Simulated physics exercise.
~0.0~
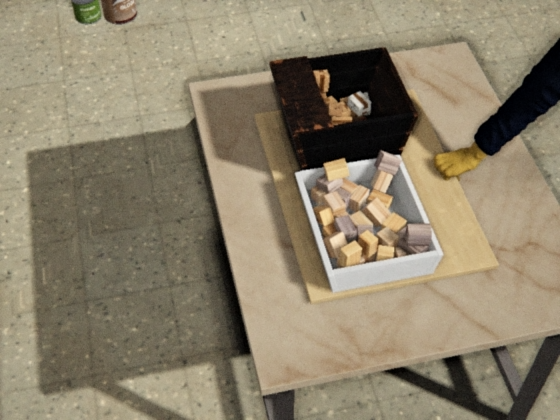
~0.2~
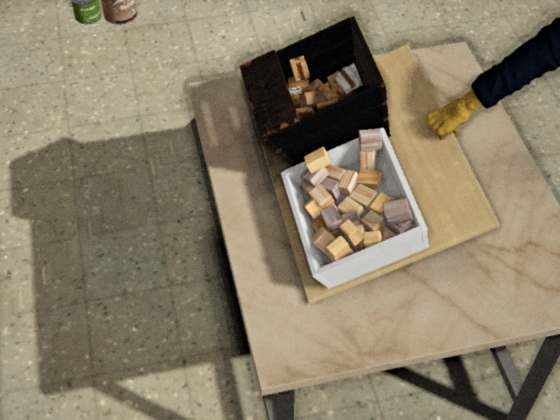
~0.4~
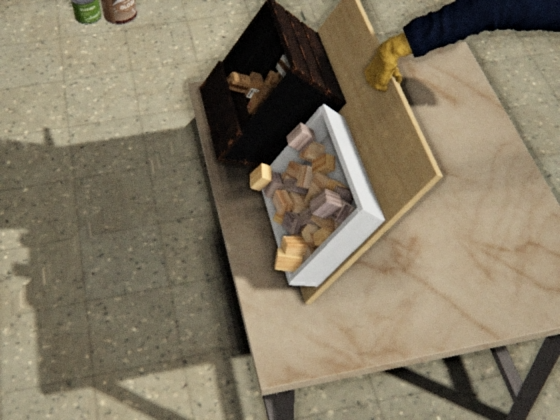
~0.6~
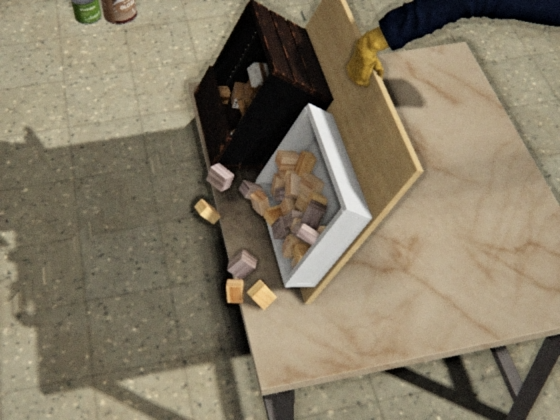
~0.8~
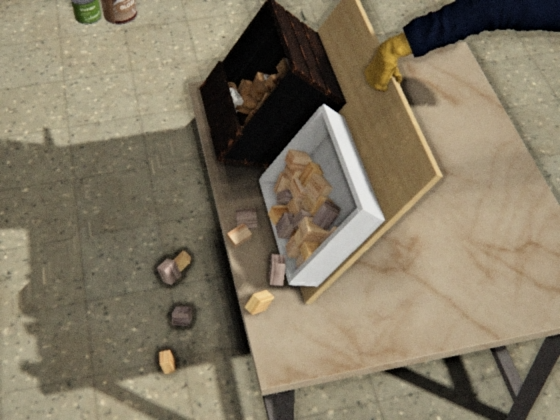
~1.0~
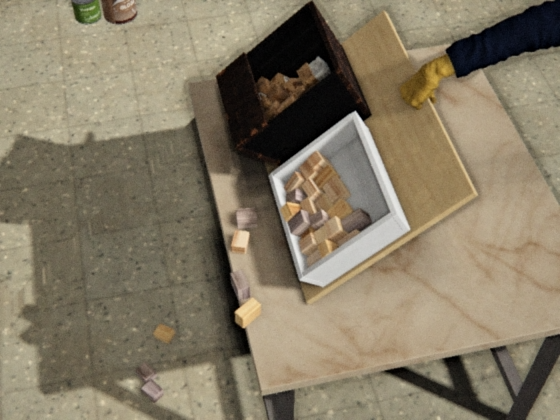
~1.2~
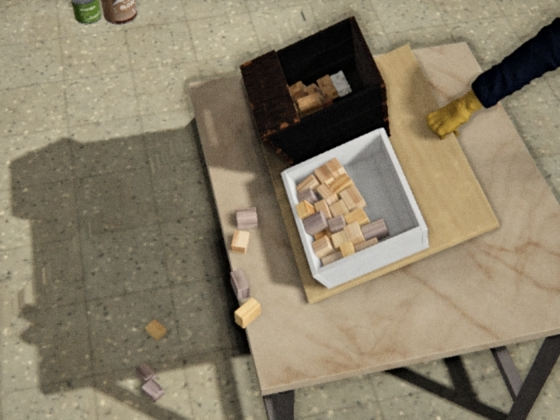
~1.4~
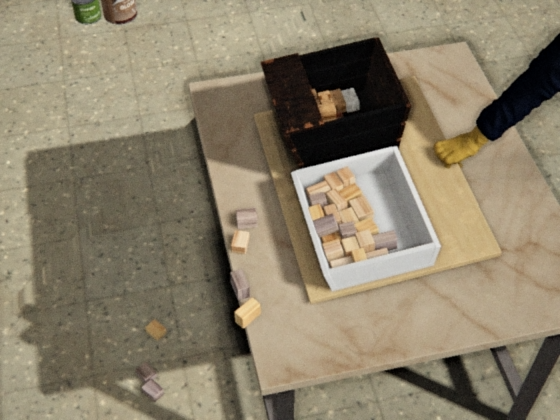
A gloved hand tips two totes left, spilling wooden blocks from the white one, then lowers them.
